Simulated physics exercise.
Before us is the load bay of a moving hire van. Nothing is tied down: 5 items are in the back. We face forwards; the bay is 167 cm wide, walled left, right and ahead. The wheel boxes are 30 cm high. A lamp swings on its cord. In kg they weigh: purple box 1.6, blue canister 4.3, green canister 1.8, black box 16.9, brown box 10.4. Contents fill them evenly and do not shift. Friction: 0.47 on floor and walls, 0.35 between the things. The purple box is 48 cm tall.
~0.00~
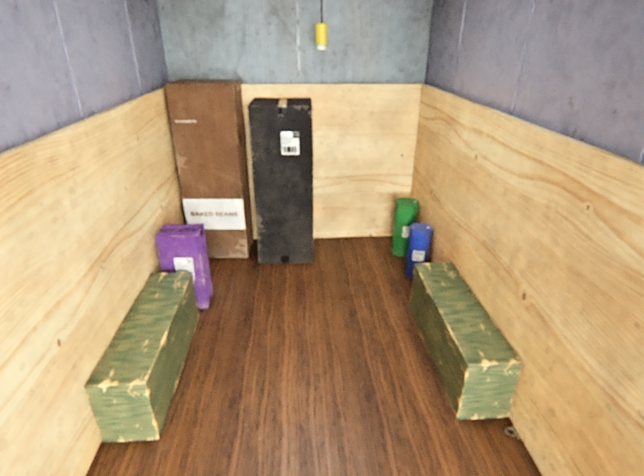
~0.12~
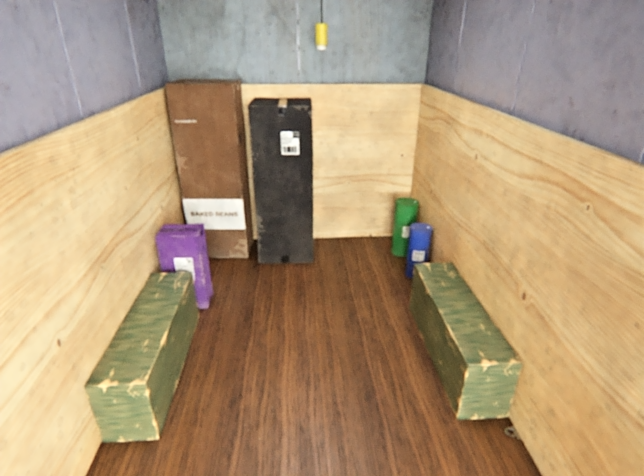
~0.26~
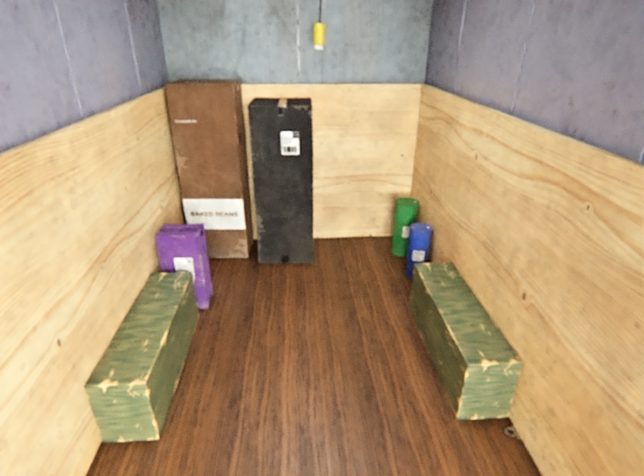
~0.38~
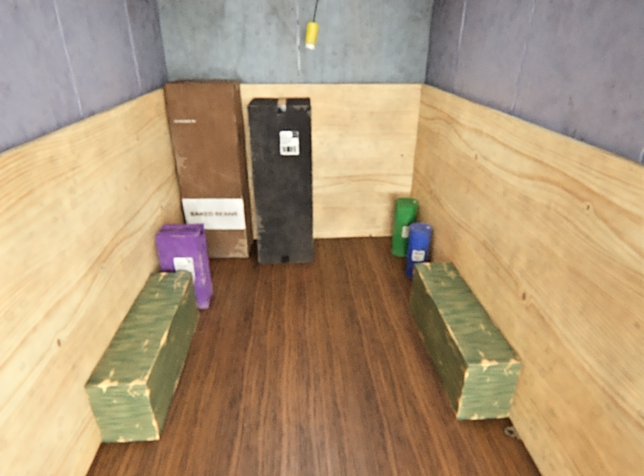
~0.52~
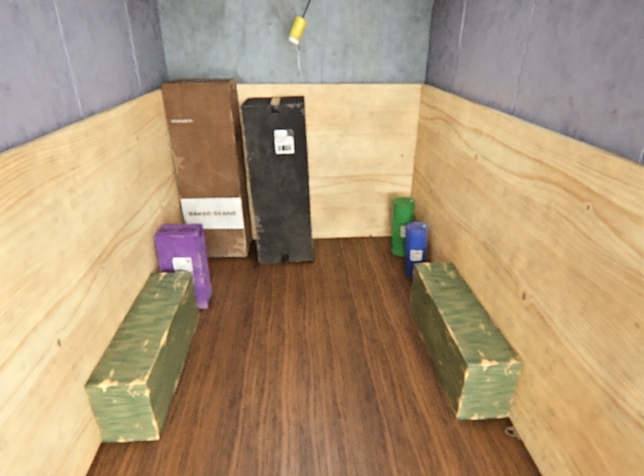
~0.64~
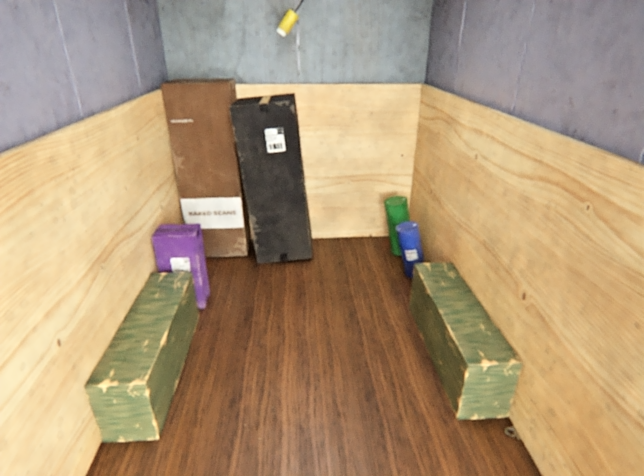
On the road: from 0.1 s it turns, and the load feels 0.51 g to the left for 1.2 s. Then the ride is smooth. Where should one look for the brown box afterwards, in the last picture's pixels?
Look near (211, 173).
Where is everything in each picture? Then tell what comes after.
Steady run; brown box (215, 173); purple box (186, 267), in the first frame.
Load feels 0.04 g left; green canister (405, 227); black box (285, 182), in the second frame.
Load feels 0.33 g left; purple box (186, 267); blue canister (418, 251), in the third frame.
Load feels 0.51 g left; green canister (405, 227); black box (284, 182), in the fourth frame.
Load feels 0.51 g left; blue canister (416, 251) tilted 5°; purple box (185, 267), in the fifth frame.
Load feels 0.51 g left; brown box (212, 172) 2 cm from its spot; green canister (399, 226) tilted 12°, in the sixth frame.
By 0.84 s, load feels 0.51 g left; brown box 3 cm from its spot near (211, 172); blue canister tilted 64°; green canister tilted 48°.
By 1.04 s, load feels 0.51 g left; brown box 3 cm from its spot near (211, 172); green canister on its side; blue canister on its side.
By 1.24 s, load feels 0.12 g left; brown box 3 cm from its spot near (211, 172); blue canister on its side; green canister on its side.
When it is over (2.2 s), lying over in the back, blue canister and green canister; the other 3 within 15 cm of the start. In the last view, brown box near (211, 172).
